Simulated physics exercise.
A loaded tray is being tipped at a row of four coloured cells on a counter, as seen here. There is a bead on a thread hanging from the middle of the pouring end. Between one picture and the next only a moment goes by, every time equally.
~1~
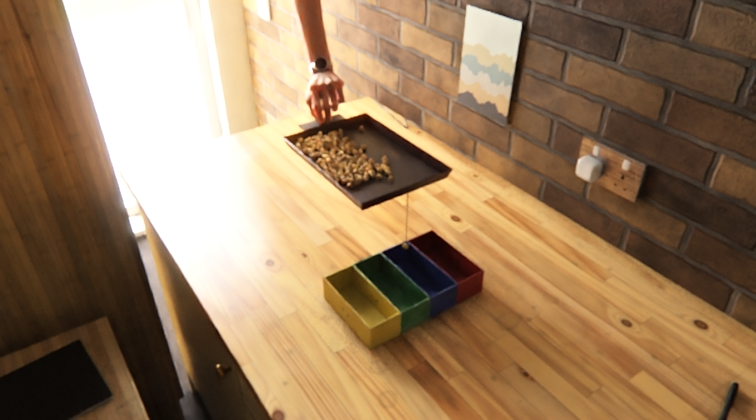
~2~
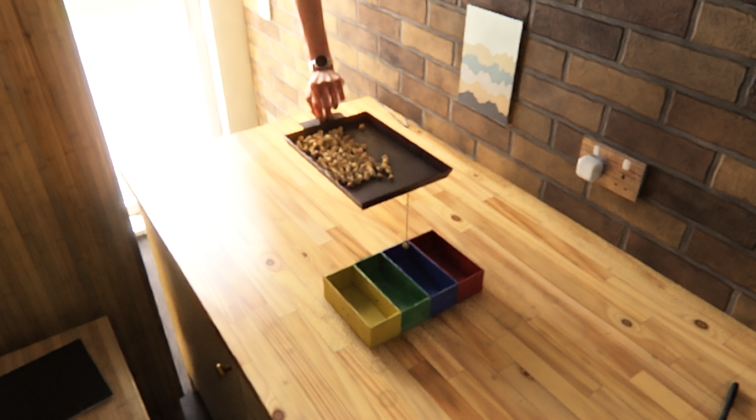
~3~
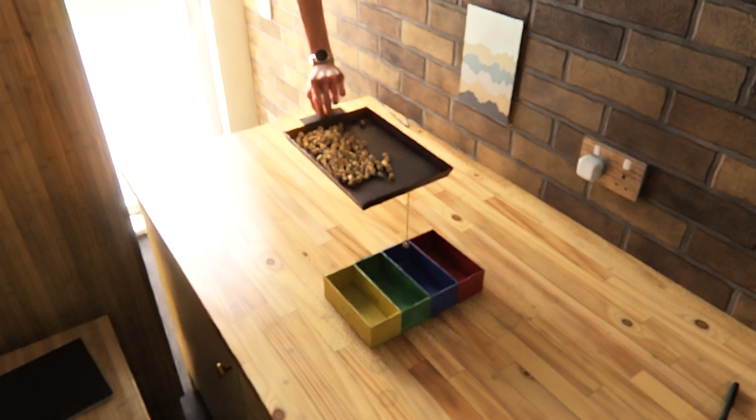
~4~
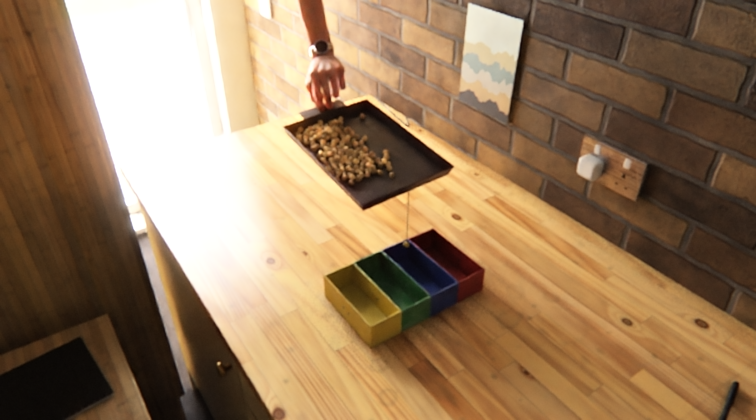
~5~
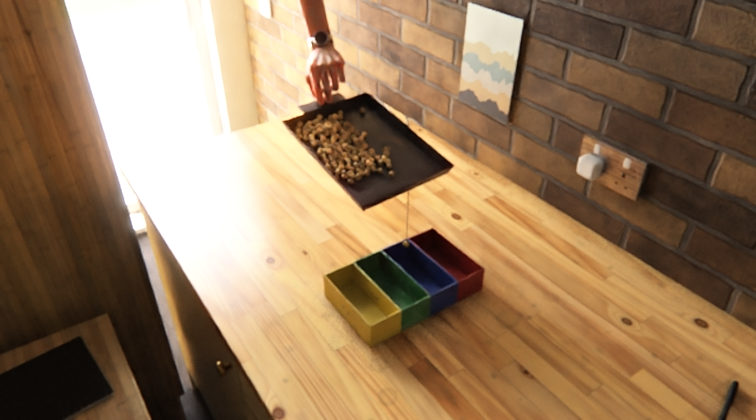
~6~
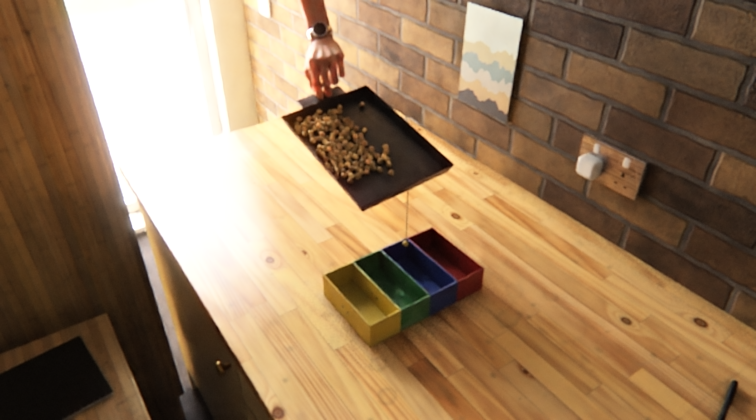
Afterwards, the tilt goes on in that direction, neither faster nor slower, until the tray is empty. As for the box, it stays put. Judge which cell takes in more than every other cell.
The green cell takes in the most.
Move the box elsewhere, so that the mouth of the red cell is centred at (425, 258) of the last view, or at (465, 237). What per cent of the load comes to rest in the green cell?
First position: Some 70 %; second position: Some 0 %.
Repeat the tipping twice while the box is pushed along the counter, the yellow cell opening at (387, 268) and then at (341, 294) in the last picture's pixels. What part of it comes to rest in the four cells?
You'd get about 40 per cent first and about 100 per cent second.
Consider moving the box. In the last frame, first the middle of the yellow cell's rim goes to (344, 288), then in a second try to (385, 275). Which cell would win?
First try: Green. Second try: The yellow one.
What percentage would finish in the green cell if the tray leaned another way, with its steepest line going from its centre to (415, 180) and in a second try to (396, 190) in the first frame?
Shares, approx.: 0 %, then 40 %.
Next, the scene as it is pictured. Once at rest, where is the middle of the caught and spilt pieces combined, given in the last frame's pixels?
Somewhere close to (378, 297) in the last picture.
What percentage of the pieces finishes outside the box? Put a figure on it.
Share: Approx. 0 %.
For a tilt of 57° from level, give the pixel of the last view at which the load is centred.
The load is centred around (363, 178).
Just after the last frame, tray tipped steeply; almost all on the tray; just a few in the green cell; just a few in the yellow cell.
A moment on, tray tipped right over; just a few on the tray; roughly half in the green cell; roughly a third in the yellow cell; just a few in the blue cell; about a tenth falling or outside the box.
Further on, tray tipped past a quarter turn; roughly half in the green cell; roughly a third in the yellow cell; just a few in the blue cell; just a few in the red cell; just a few falling or outside the box.
When it is over, tray tipped past a quarter turn; roughly half in the green cell; roughly a third in the yellow cell; just a few in the blue cell; just a few in the red cell; just a few outside the box.
